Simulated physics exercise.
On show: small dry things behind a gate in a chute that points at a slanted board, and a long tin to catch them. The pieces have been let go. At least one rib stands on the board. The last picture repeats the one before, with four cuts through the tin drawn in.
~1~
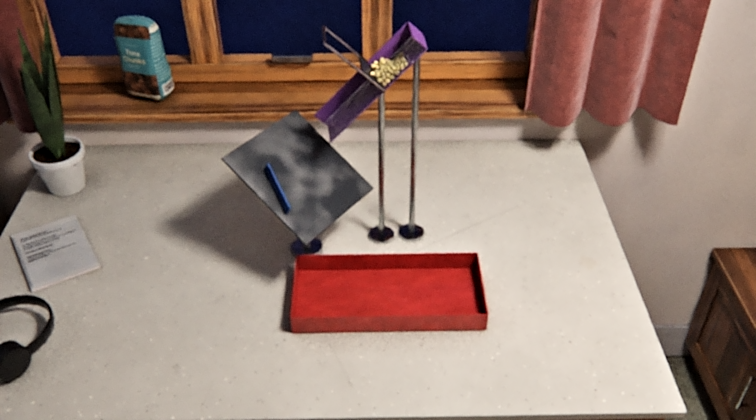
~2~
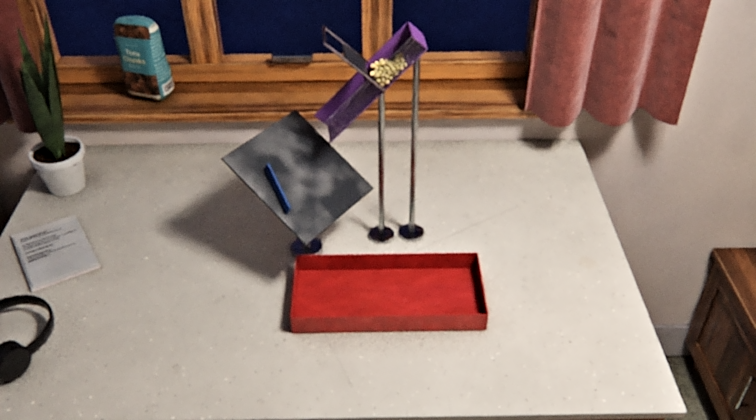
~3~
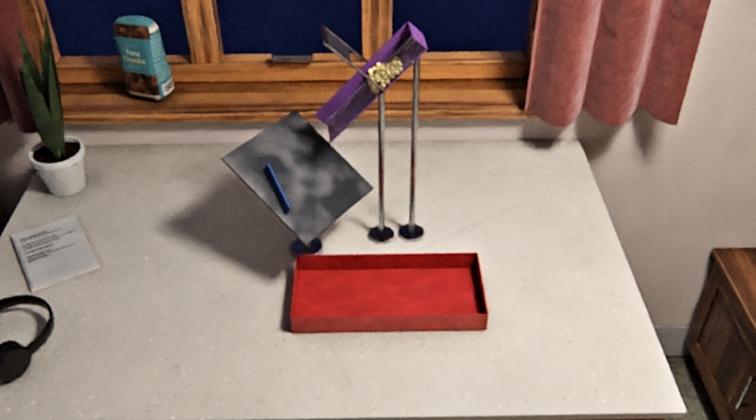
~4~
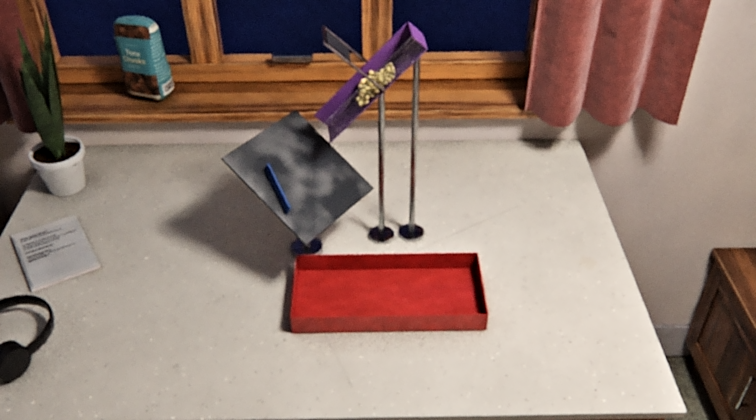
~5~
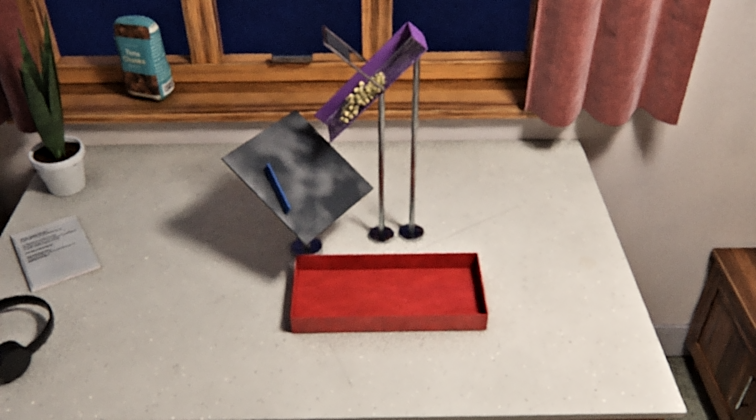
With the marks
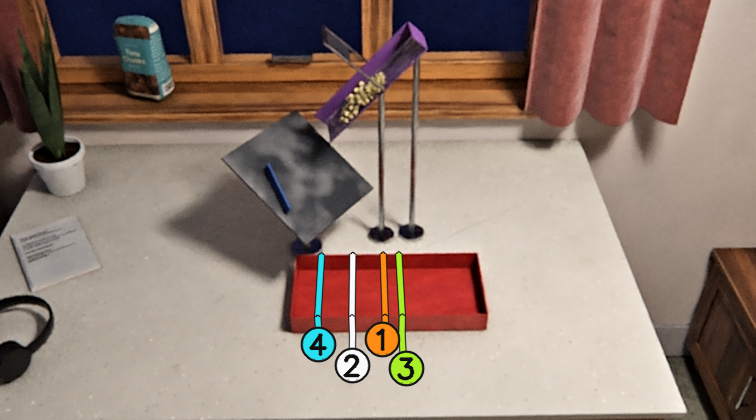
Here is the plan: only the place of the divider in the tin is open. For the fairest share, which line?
2 beats the others.
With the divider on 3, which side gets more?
The left side.
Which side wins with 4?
The right side.
On the marked copy, line 1 crosses the front rim at (385, 316); line 2 crosses the front rim at (352, 316); line 3 crosses the front rim at (402, 315); line 4 crosses the front rim at (317, 317).
With 1, of what is caught, nearly all on the left of the divider, a small part on the right.
With 2, of what is caught, about half on the left of the divider, about half on the right.
With 3, of what is caught, all on the left of the divider, none on the right.
With 4, of what is caught, none on the left of the divider, all on the right.
